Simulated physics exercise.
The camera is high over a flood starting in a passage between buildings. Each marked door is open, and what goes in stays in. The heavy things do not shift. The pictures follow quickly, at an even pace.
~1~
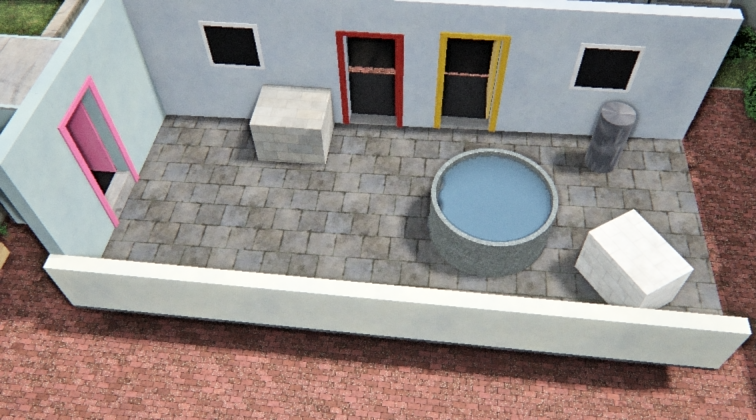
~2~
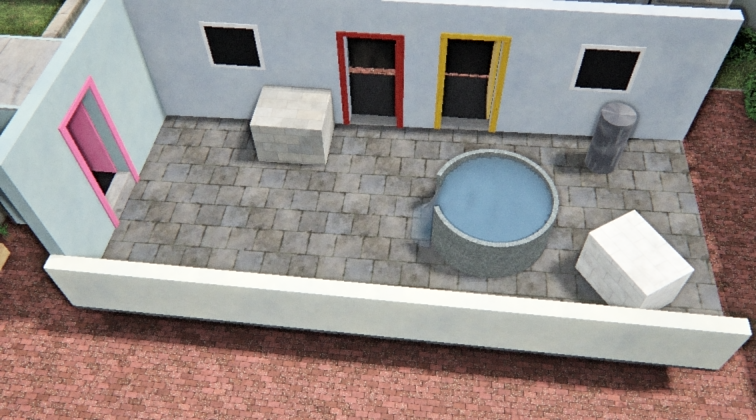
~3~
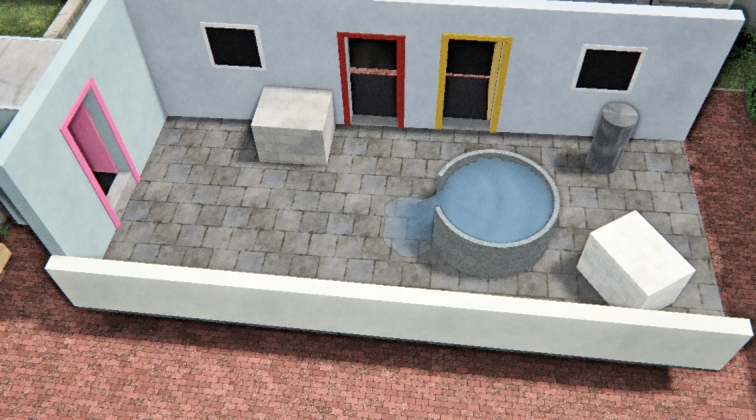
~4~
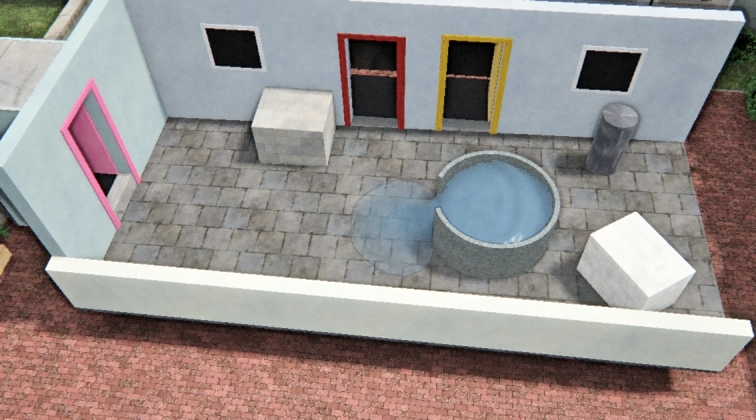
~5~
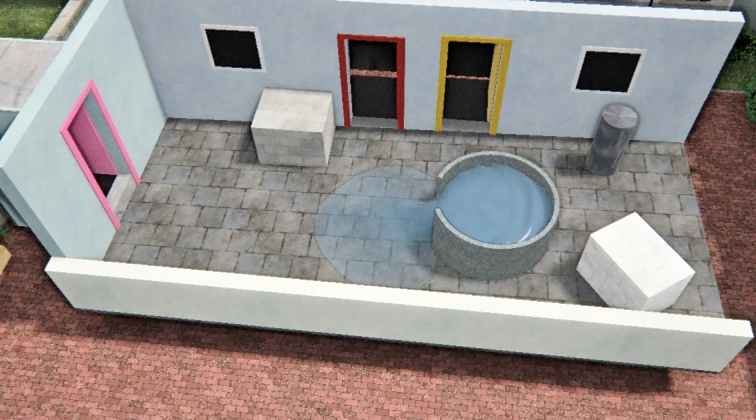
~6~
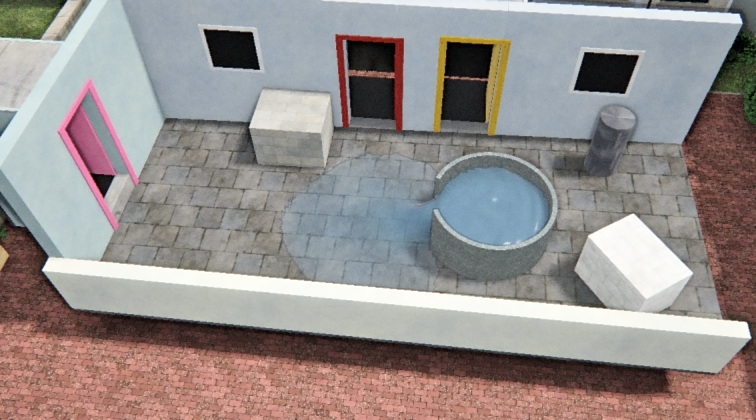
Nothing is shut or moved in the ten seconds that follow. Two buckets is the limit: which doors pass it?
One by one: The pink door stays under that; the red door takes more than that; the yellow door stays under that.
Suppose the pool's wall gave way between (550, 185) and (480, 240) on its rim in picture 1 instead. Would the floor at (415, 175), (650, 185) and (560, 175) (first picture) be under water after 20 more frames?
One after the other: Free of water, under water, covered.
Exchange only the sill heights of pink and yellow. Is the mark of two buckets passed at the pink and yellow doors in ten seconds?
One by one: The pink door is over, the yellow door lets less in.
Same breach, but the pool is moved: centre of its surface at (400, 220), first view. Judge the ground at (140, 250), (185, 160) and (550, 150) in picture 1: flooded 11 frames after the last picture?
In that order: Under water, wet, clear.
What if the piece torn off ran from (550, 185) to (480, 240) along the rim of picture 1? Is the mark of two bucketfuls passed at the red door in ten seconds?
One by one: Red door takes less.
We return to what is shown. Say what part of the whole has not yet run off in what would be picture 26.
I make it 98 per cent.
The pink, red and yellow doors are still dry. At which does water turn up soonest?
First comes the red door.
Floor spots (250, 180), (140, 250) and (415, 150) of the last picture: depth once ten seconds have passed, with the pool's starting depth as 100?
In turn 14, 20 and 4 in a hundred.
A moment on, water covers 40 % of the floor; the pink door not reached, the red door wet at the sill, nothing in, the yellow door not reached.
Next, water covers 50 % of the floor; the pink door wet at the sill, nothing in, the red door under two buckets in, the yellow door not reached.
Then, water covers 60 % of the floor; the pink door wet at the sill, nothing in, the red door over two buckets in, the yellow door wet at the sill, nothing in.
Later, water covers 65 % of the floor; the pink door wet at the sill, nothing in, the red door over two buckets in, the yellow door wet at the sill, nothing in.
In the end, water covers 55 % of the floor; the pink door wet at the sill, nothing in, the red door over two buckets in, the yellow door wet at the sill, nothing in.
